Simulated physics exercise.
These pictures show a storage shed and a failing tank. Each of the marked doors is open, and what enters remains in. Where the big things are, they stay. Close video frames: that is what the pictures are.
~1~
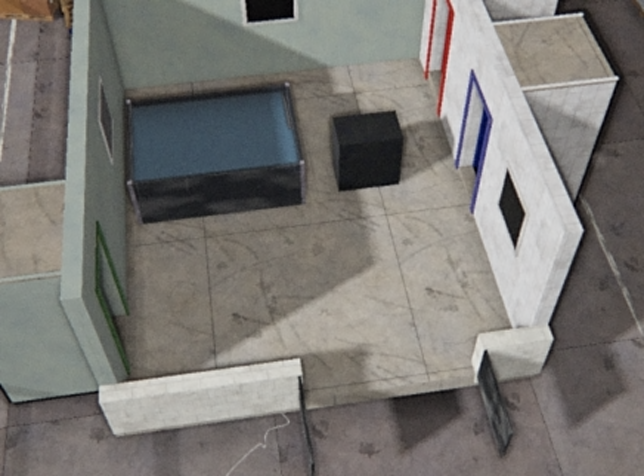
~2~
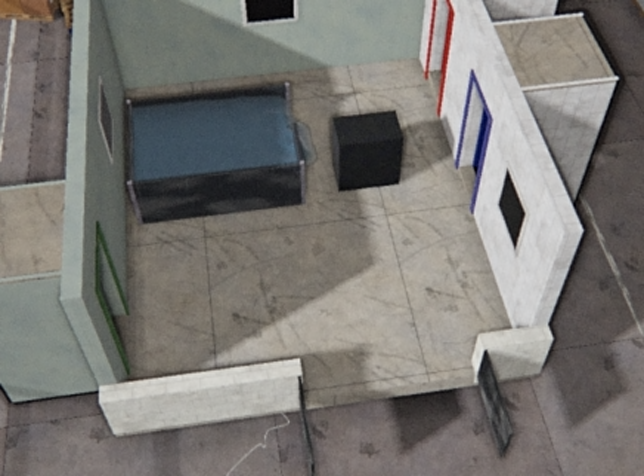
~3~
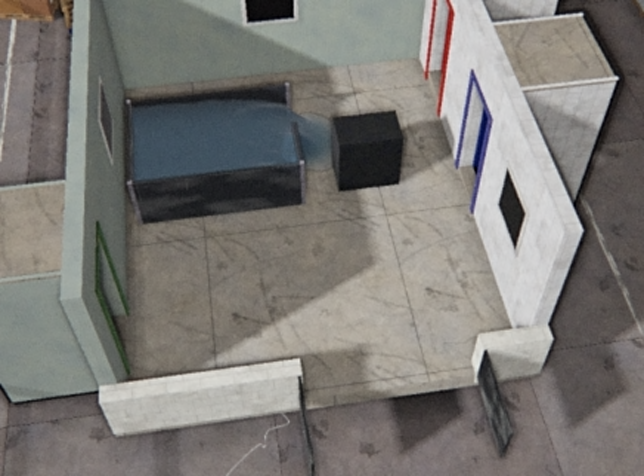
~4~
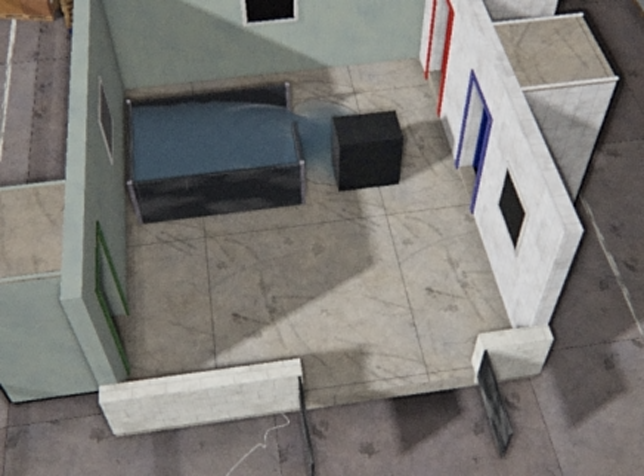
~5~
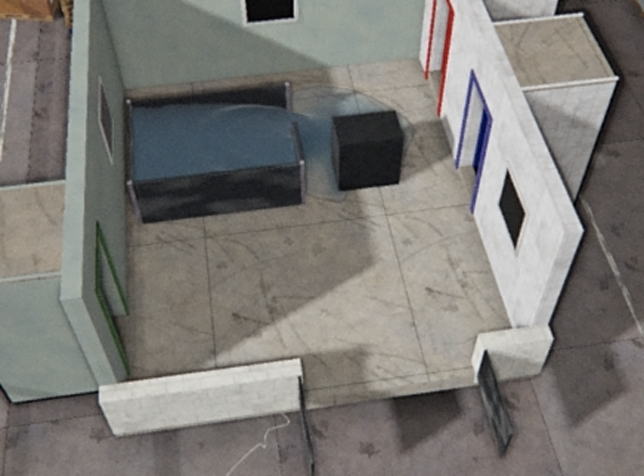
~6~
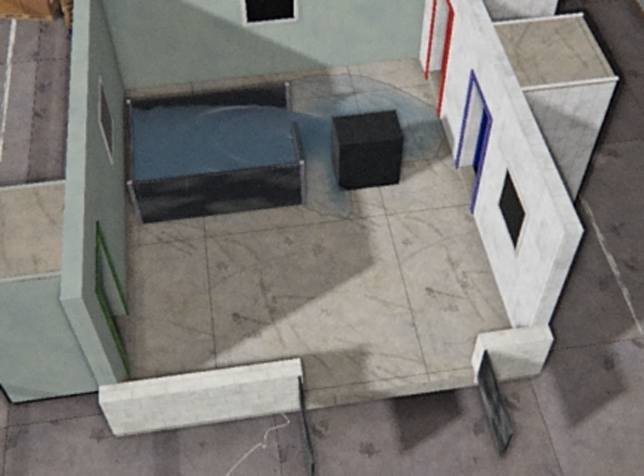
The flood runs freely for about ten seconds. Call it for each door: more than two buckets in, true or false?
Green door false, blue door true, red door true.
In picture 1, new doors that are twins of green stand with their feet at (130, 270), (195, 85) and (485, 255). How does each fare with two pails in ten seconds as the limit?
Going door by door: The first remains below the limit, the second runs past the limit, the third remains below the limit.
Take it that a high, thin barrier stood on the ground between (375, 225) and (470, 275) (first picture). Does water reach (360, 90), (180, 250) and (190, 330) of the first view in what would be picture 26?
Listed order: Swamped, spared, spared.
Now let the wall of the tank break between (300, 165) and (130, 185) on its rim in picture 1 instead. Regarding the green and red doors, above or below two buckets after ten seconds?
Note: Green door crosses the line, red door misses the line.
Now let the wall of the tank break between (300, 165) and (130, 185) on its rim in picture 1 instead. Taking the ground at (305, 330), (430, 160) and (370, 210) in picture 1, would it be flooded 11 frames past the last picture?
Going through them, the first would be submerged, the next still bare and the last still bare.
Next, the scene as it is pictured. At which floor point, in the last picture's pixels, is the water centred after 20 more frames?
That comes out near (302, 155).
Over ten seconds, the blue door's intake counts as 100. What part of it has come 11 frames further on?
Near 5 in a hundred.
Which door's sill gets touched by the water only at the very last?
Going by the pictures, I'd say the green-painted one.
A moment on, water covers 25 % of the floor; the green door not reached, the blue door wet at the sill, nothing in, the red door under two buckets in.
Next, water covers 35 % of the floor; the green door not reached, the blue door under two buckets in, the red door over two buckets in.
Then, water covers 55 % of the floor; the green door not reached, the blue door under two buckets in, the red door far over two buckets in.
Later, water covers 80 % of the floor; the green door not reached, the blue door over two buckets in, the red door far over two buckets in.
In the end, water covers 90 % of the floor; the green door wet at the sill, nothing in, the blue door over two buckets in, the red door far over two buckets in.
